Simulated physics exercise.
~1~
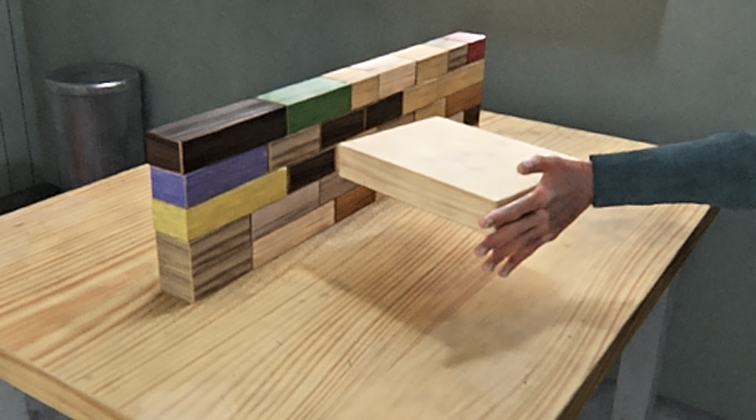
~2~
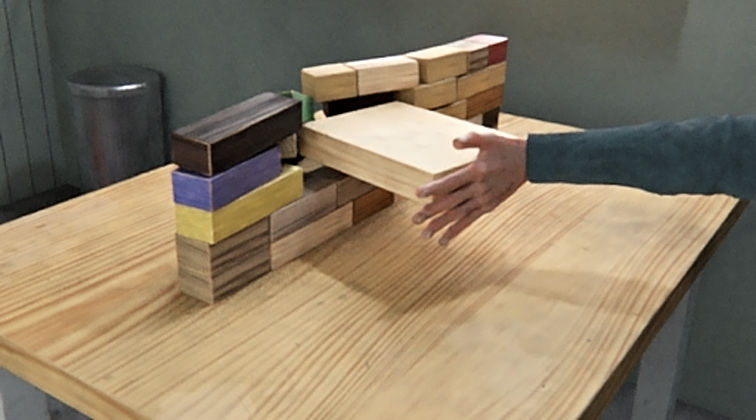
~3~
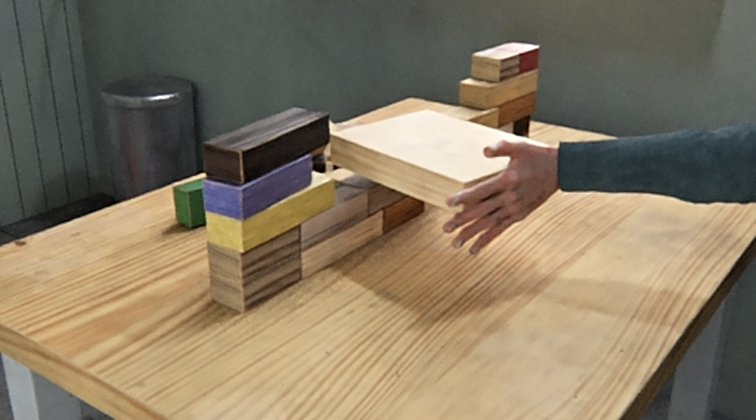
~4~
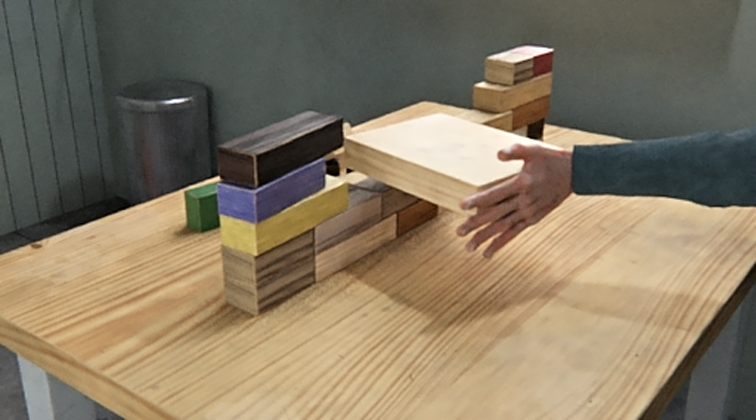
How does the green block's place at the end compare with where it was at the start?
At the start the green block sits in the top row of the wall, next to the dark block at the left end. By the end it lies on the table behind the wall, lower and further left.
Hand-held wooden slab pushing into a toy block wall, knocking upper middle blocks off the back and leaving both ends standing.
